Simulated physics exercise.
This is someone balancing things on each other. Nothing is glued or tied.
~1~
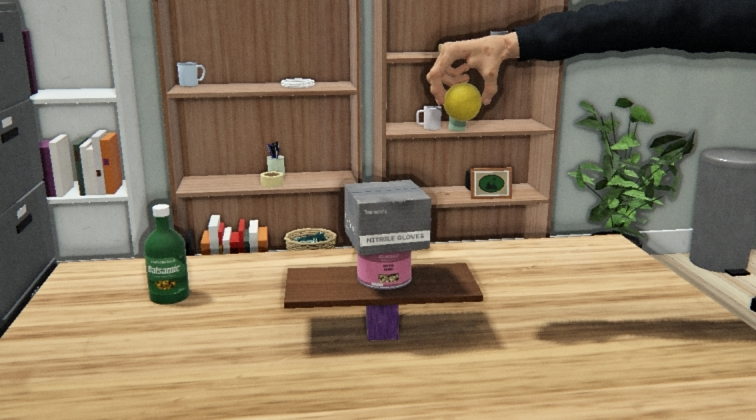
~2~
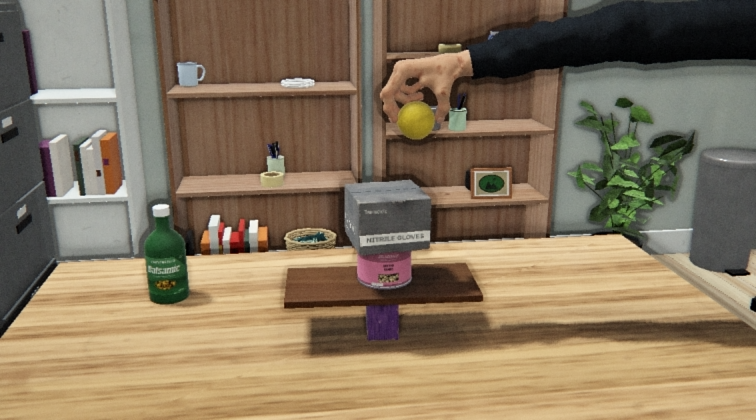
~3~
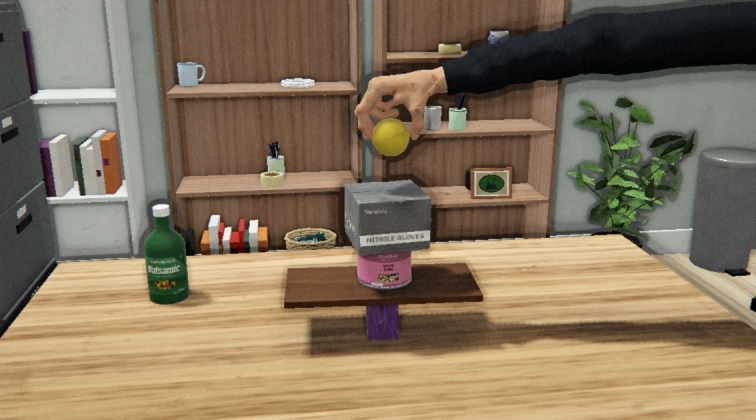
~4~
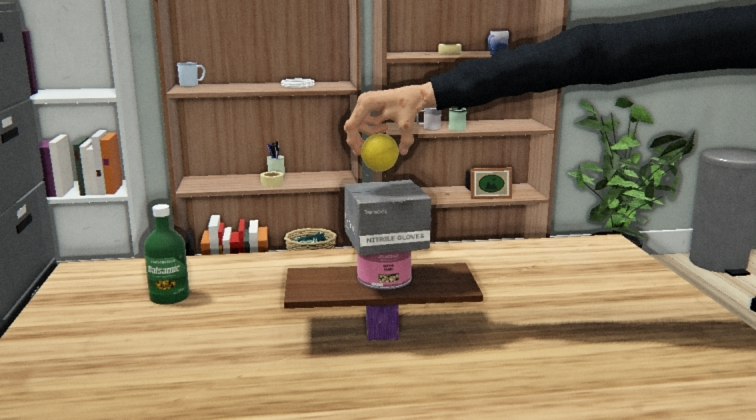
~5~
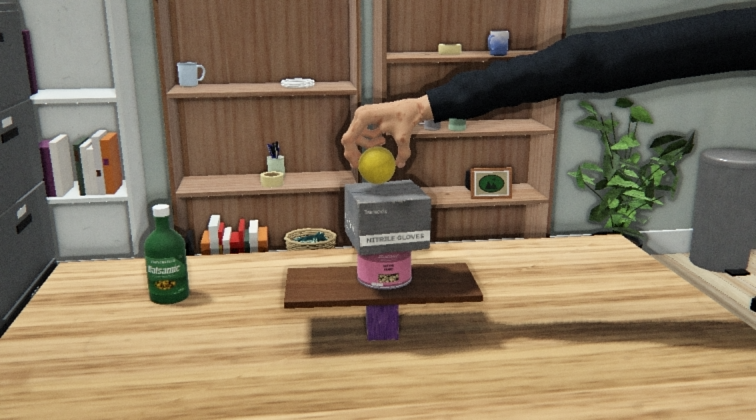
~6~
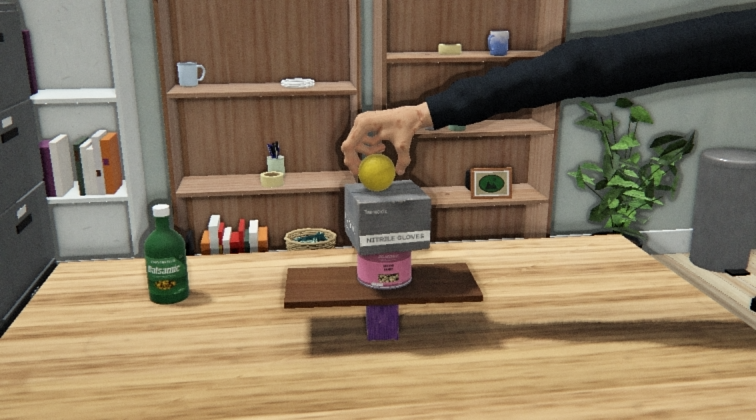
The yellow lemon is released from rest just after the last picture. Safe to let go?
In the end the pile keeps its balance.
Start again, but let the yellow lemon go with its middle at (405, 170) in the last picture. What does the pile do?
Then it stays up.
Then, 0.50 s after the last picture, nothing has stirred.
Then, 1.50 s after the last picture, yellow lemon resting near (377, 173).
At rest, all 6 in place. Seen from the same camera at the end, yellow lemon near (377, 173). The pile stays up.
